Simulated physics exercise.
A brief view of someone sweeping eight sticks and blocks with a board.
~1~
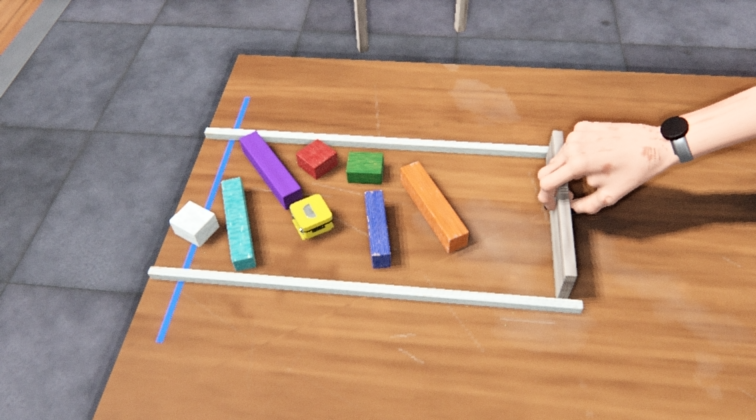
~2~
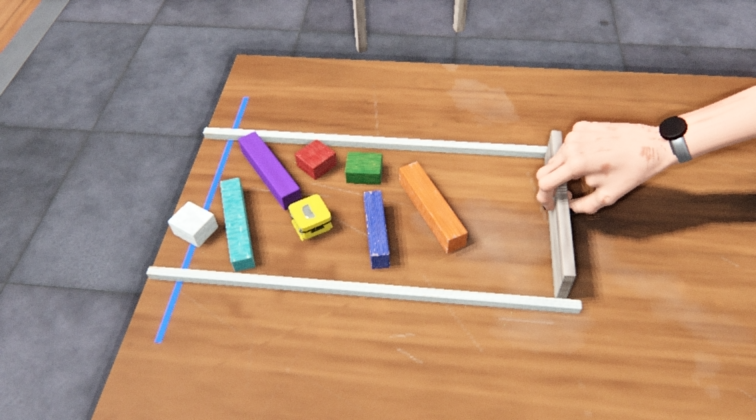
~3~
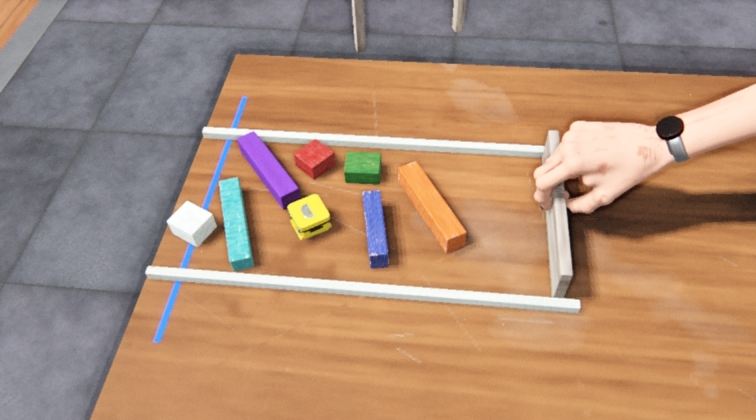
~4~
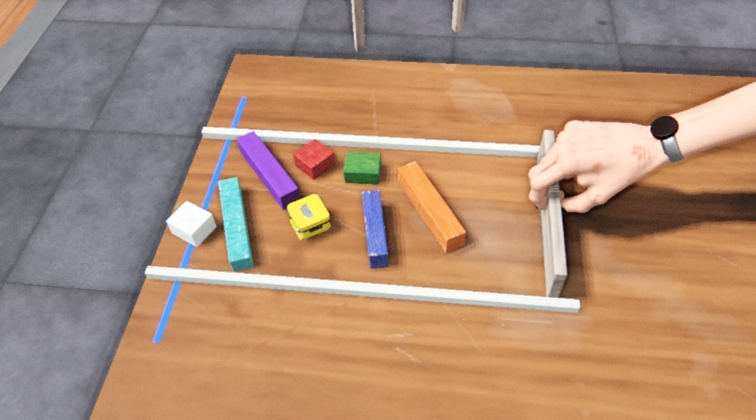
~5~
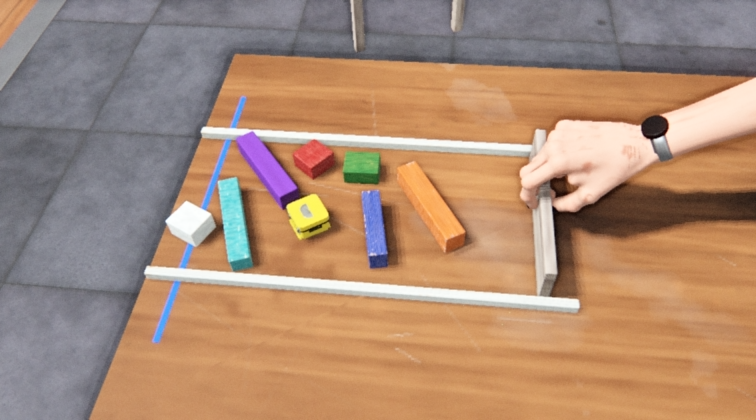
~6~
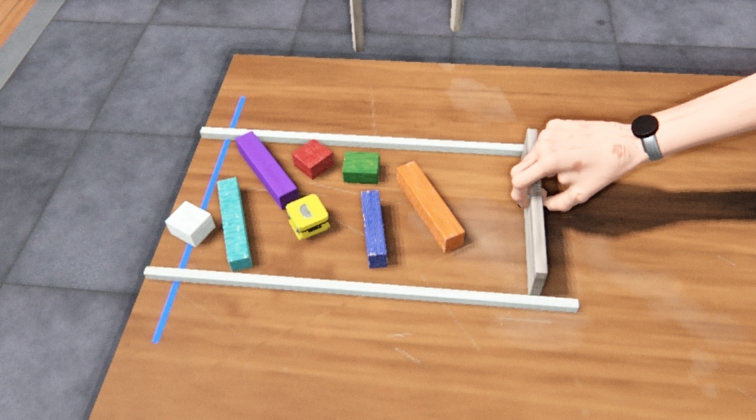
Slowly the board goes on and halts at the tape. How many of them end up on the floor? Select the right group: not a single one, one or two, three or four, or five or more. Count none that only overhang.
The ones that fall? Five or more of them, I think.
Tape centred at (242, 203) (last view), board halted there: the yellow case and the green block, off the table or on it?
Here the yellow case is on by the end and the green block is on by the end.
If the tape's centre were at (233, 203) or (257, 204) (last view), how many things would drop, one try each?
Try 1: 4; try 2: 1.
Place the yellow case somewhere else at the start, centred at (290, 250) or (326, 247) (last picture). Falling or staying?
Lab note - yellow case, try one ends off, try two ends off.
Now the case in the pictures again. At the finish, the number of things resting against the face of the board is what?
The number is 1.
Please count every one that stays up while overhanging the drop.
1 overhanging.
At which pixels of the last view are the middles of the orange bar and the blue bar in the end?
Final positions: Near (196, 190); near (167, 215).
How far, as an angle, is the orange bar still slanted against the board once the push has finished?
Misalignment: Close to 0°.
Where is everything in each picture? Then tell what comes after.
In the first picture, white block (195, 224); turquoise bar (238, 223); purple stick (271, 169); board (560, 211); tape (210, 201).
In the second picture, turquoise bar (237, 223); yellow case (311, 219).
In the third picture, purple stick (268, 169); blue bar (375, 229).
In the fourth picture, white block (192, 224); red block (314, 159).
In the fifth picture, turquoise bar (235, 222); orange bar (430, 205).
In the sixth picture, white block (191, 224); turquoise bar (234, 223); purple stick (267, 169); board (533, 208); tape (206, 201).
Soon after, none off yet; white block at rest near (191, 224); turquoise bar at rest near (234, 223); purple stick at rest near (267, 169).
Then, none off yet; white block moving near (183, 225); turquoise bar moved a little near (216, 222); purple stick moved a little near (231, 170).
At rest, the number that fall off is five or more; fallen, green block, yellow case, red block, purple stick, turquoise bar and white block.
